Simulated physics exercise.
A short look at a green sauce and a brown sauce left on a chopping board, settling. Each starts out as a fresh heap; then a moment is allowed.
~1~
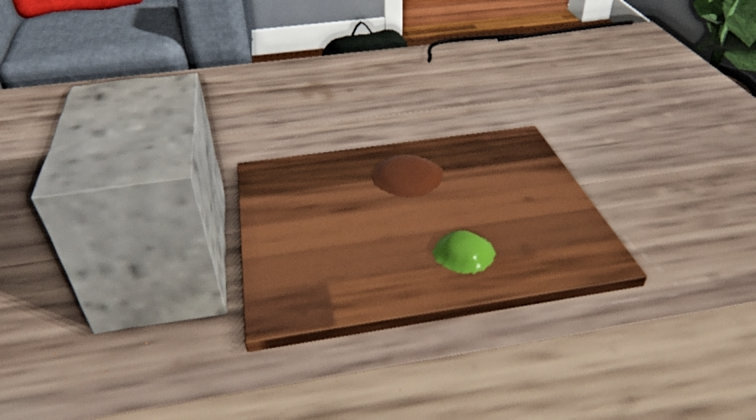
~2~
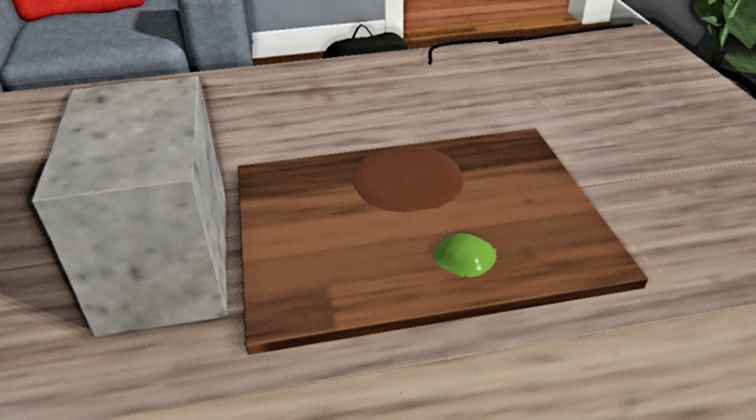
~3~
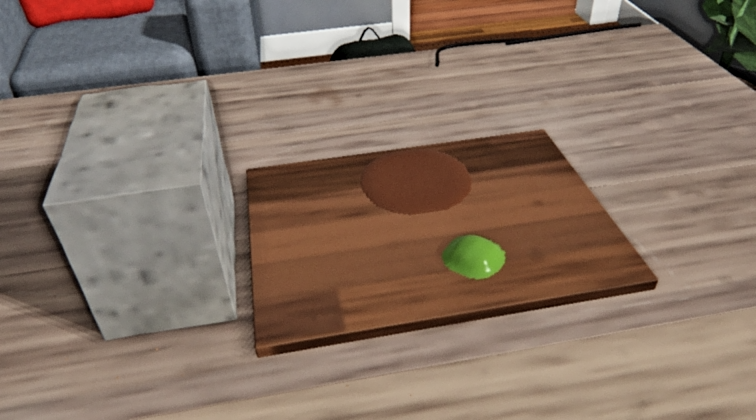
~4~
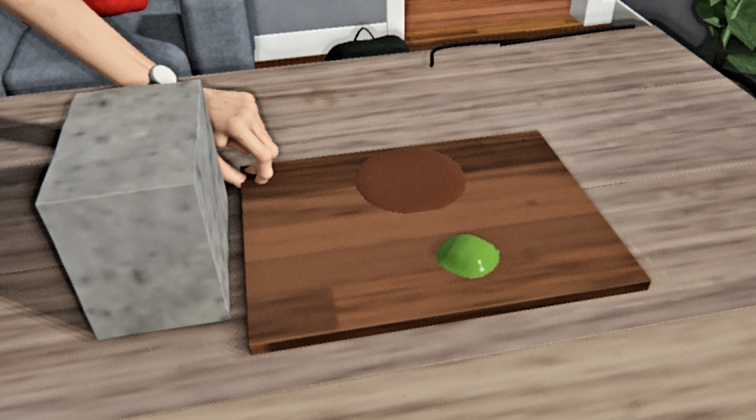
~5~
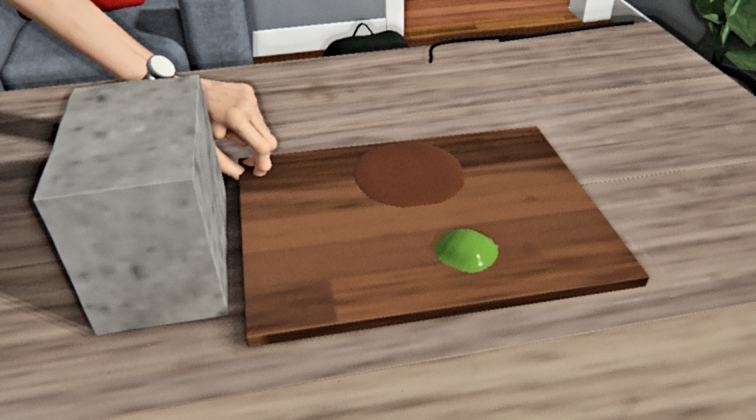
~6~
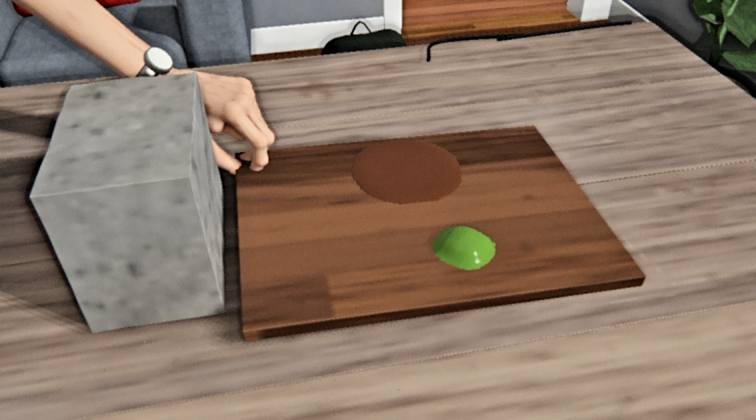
Brown sauce spreads thin beside a green mound, then a hand grips the chopping board's left end.
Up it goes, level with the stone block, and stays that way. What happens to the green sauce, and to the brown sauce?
The green sauce ends up still on it, the brown sauce ends up off it.
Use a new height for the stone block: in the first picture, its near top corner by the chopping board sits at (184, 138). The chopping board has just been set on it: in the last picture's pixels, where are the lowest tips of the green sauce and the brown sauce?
At (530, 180), then at (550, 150).
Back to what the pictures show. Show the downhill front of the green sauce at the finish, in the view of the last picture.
Stopping point: Roughly (518, 197).
Soon after, slope about 28°; the green sauce has not moved; the brown sauce has crept down a long way.
Later, the green sauce has not moved; the brown sauce is dripping off the low end.
In the end, slope about 28°; the green sauce has not moved; the brown sauce is dripping off the low end.
